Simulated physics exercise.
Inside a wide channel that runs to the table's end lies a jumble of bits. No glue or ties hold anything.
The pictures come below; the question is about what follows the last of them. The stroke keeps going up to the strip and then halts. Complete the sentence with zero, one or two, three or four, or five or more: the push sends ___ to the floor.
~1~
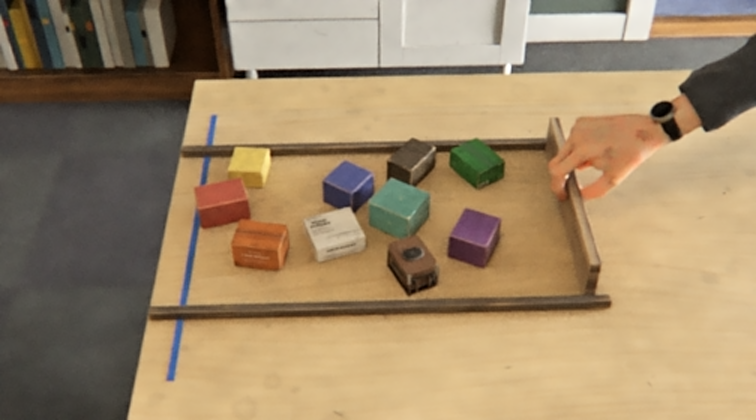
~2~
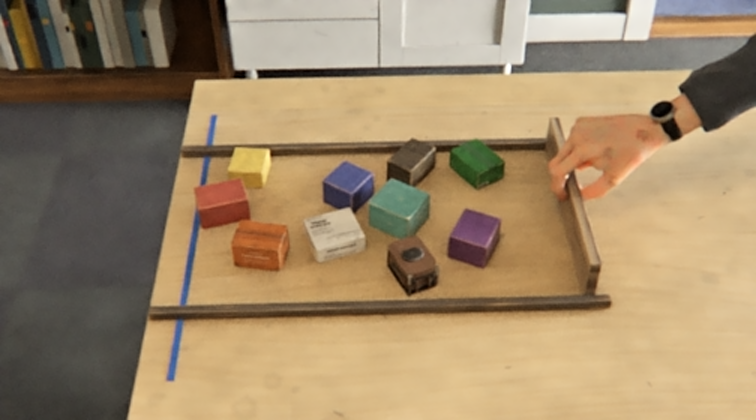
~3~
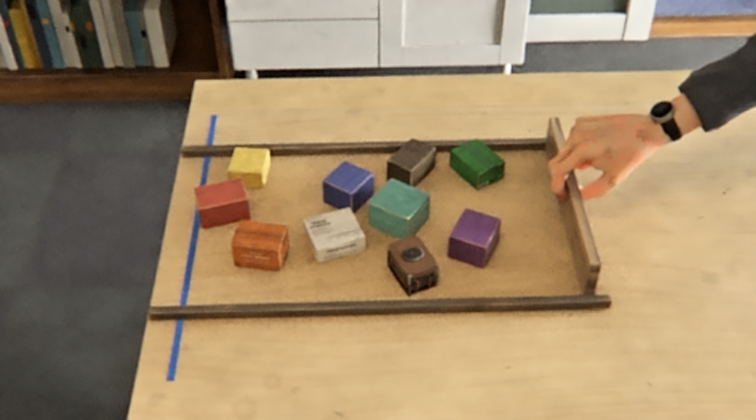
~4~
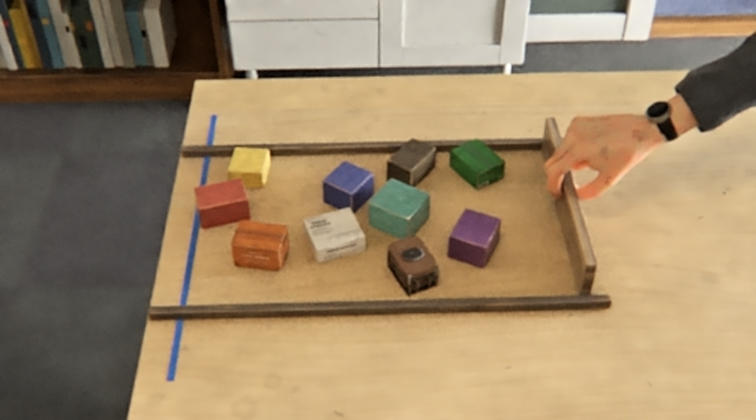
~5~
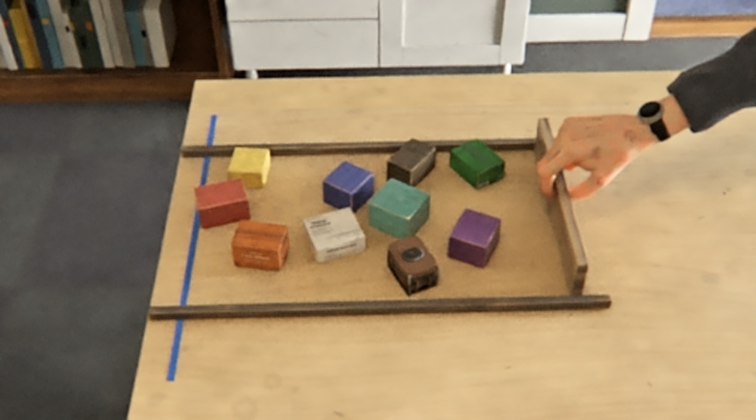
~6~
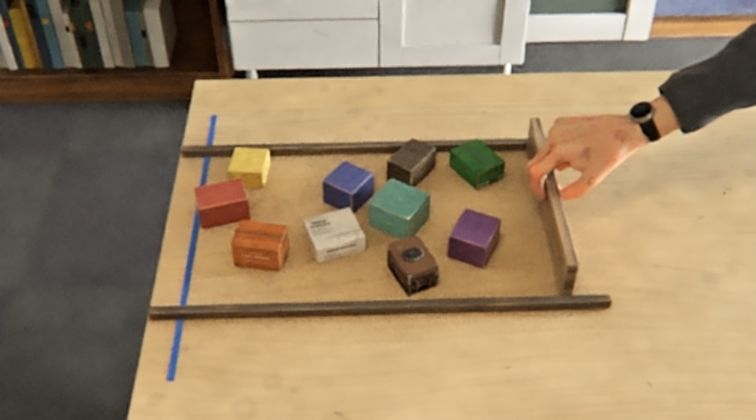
The push sends five or more to the floor.
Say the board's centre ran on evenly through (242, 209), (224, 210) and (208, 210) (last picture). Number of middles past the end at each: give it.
Going through the three places, I get 3, 5 and 6.
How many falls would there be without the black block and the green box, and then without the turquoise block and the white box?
Result: 4, then 4.
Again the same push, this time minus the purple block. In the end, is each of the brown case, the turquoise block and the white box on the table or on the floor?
Brown case: Still there; turquoise block: Still there; white box: Over the edge.
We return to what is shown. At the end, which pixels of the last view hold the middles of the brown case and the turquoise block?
The first sits around (157, 290), while the other sits around (174, 205).
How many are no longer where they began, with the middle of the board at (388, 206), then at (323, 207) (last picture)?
Counting first: 7, next 10.
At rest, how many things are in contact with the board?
That comes to 4.
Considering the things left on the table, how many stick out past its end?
The count is 4.
A little later, none off yet; red block at rest near (222, 204); yellow block at rest near (249, 168); orange box at rest near (261, 246).
When it is over, the number that fall off is five or more; down, black block, blue block, white box, orange box, yellow block and red block.
